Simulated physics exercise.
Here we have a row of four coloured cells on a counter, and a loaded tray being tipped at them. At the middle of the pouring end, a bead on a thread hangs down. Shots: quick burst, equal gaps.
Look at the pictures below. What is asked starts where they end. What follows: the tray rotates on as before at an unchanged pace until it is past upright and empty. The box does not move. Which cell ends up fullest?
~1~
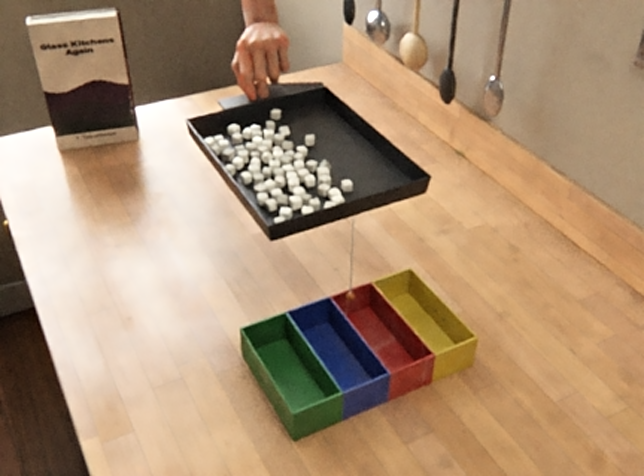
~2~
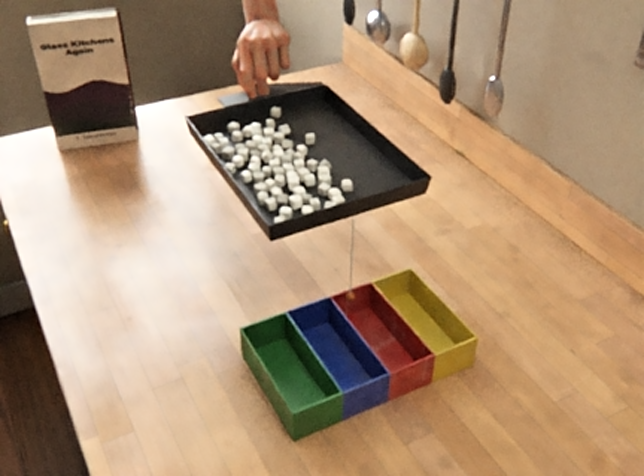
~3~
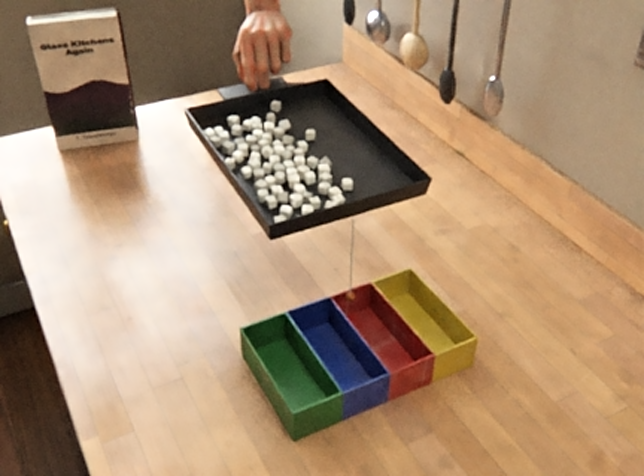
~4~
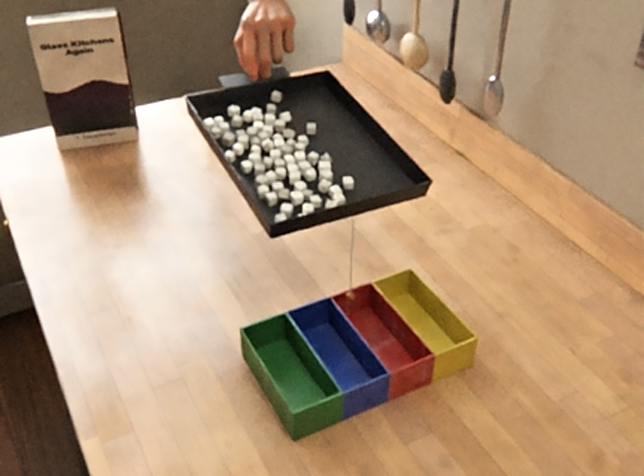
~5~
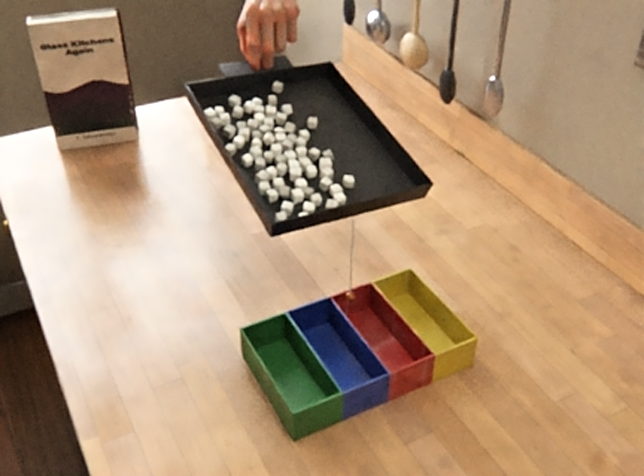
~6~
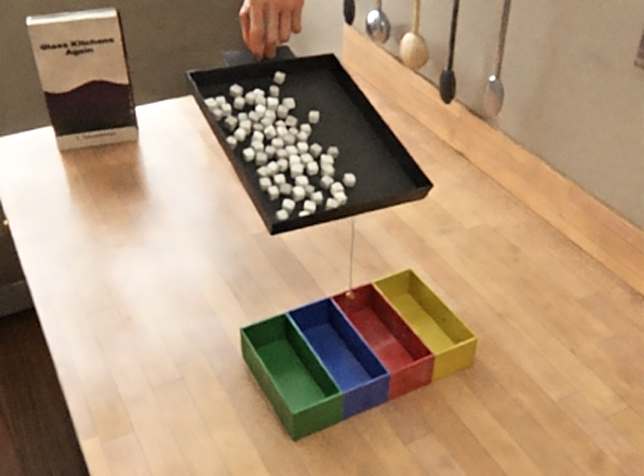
The yellow cell.
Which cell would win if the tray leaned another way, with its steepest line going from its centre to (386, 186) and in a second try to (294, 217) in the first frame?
First try: Yellow. Second try: Green.
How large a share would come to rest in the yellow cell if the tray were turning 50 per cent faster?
Roughly 50 %.
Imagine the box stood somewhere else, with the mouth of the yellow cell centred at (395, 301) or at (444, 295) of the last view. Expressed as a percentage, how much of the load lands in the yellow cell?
First position: Some 30 %; second position: Some 30 %.
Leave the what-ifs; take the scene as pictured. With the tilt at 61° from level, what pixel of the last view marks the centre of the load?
Close to (362, 181).
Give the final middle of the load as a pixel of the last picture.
Once nothing moves, the middle sits near (418, 348).
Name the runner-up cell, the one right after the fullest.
Rank 2: The red one.
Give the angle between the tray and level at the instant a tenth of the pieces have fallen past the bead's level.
110 degrees.
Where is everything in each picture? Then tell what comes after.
Corners of the pouring end (270, 223) and (428, 176), level; middle of the load (275, 167), sugar cubes; bead on its thread (350, 296); green cell (318, 414); blue cell (366, 394); red cell (411, 375); yellow cell (455, 357), in the first picture.
Corners of the pouring end (270, 223) and (428, 176), level; middle of the load (275, 165), in the second picture.
Corners of the pouring end (271, 223) and (429, 178), tipped barely, lowest at the right corner; middle of the load (275, 162), in the third picture.
Corners of the pouring end (272, 222) and (429, 180), tipped a little, lowest at the right corner; middle of the load (275, 156), in the fourth picture.
Corners of the pouring end (273, 221) and (430, 182), tipped a little, lowest at the right corner; middle of the load (276, 151), in the fifth picture.
Corners of the pouring end (275, 220) and (431, 184), tipped clearly, lowest at the right corner; middle of the load (277, 145); green cell (318, 414); blue cell (366, 394); red cell (411, 375); yellow cell (455, 357), in the sixth picture.
Just after the last frame, tray tipped steeply; every one on the tray.
A moment on, tray tipped past a quarter turn; every one on the tray.
Further on, tray tipped past a quarter turn; roughly half in the yellow cell; roughly a third in the red cell; about a tenth in the blue cell; about a tenth falling or outside the box.
When it is over, tray tipped past a quarter turn; roughly half in the yellow cell; roughly a third in the red cell; about a tenth in the blue cell; not one in the green cell; about a tenth outside the box.
